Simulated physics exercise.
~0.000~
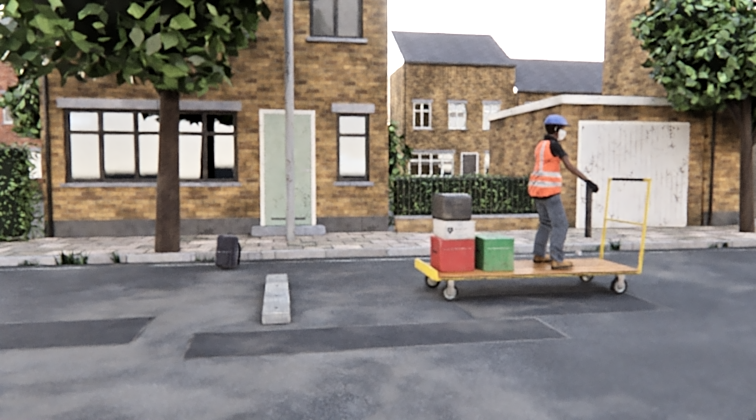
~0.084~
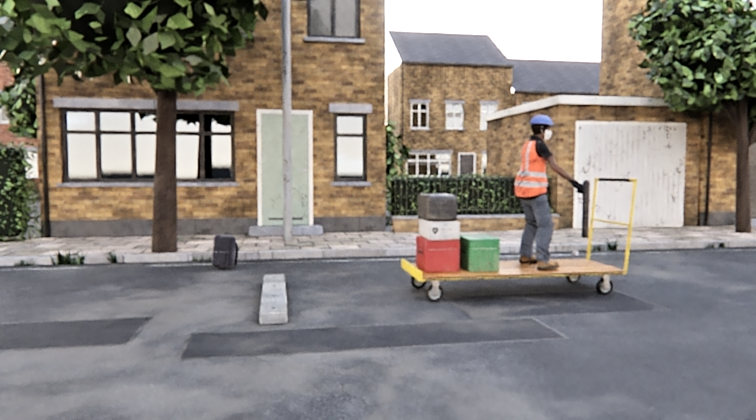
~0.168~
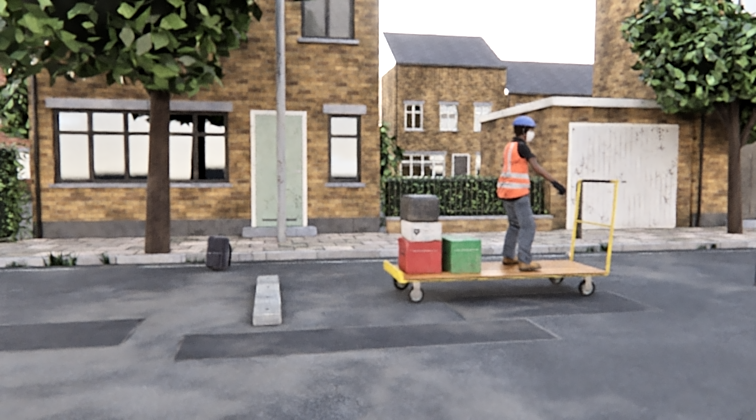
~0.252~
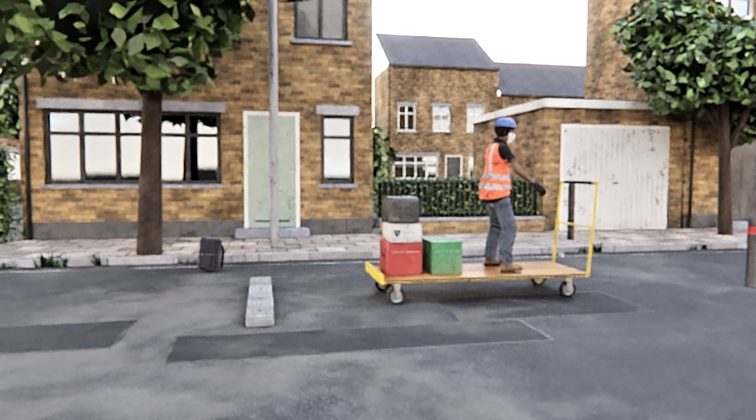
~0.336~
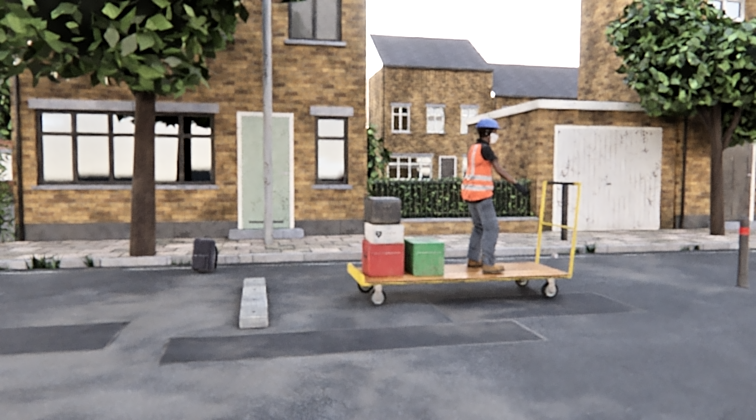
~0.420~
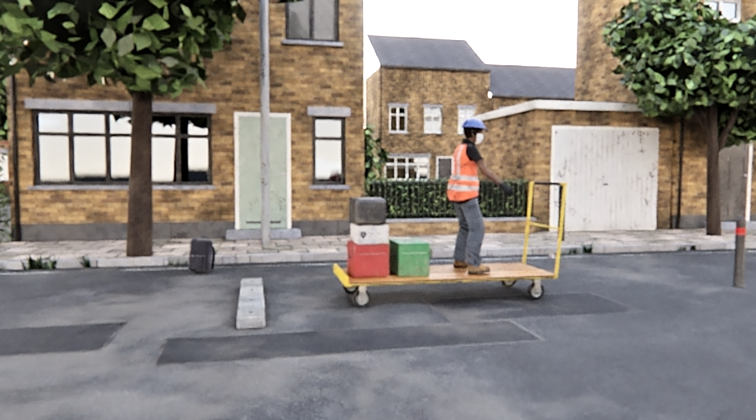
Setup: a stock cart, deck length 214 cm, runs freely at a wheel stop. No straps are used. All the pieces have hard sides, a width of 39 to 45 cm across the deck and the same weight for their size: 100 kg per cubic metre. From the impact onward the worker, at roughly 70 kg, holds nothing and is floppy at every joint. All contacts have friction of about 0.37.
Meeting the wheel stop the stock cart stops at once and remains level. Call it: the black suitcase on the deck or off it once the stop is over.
Off.
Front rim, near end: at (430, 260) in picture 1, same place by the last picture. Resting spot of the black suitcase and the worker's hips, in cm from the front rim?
Black: 130 cm past; hips: 40 cm behind.
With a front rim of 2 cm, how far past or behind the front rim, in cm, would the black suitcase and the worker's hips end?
With that rim, black finishes 50 cm past and the hips stay 90 cm behind.
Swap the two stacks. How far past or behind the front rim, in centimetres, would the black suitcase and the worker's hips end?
In that case the black one ends 100 cm past the front rim, while the hips stay 70 cm behind it.
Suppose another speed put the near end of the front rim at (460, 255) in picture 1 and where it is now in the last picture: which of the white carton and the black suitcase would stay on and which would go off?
Result: White gone, black gone.
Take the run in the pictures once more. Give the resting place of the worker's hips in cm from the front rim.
Hips: Approx. 70 cm behind rim.
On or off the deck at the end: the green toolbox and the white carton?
Result - green: Stays; white: Goes over.
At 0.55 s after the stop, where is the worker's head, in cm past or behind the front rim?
90 cm behind it.
The wheels strike at 0.97 s.
After 1.22 s the black suitcase is 3 cm past the rim, tilted 10°, near (250, 213) in the last picture's view.
After 1.52 s the black suitcase is 36 cm past the rim, tilted 80°, near (215, 252) in the last picture's view.
After 1.97 s the black suitcase is 55 cm past the rim, tilted 115°, near (195, 287) in the last picture's view.
When all is still (5.0 s), past the rim, black suitcase and white carton; behind it, red toolbox, green toolbox and the worker's hips.
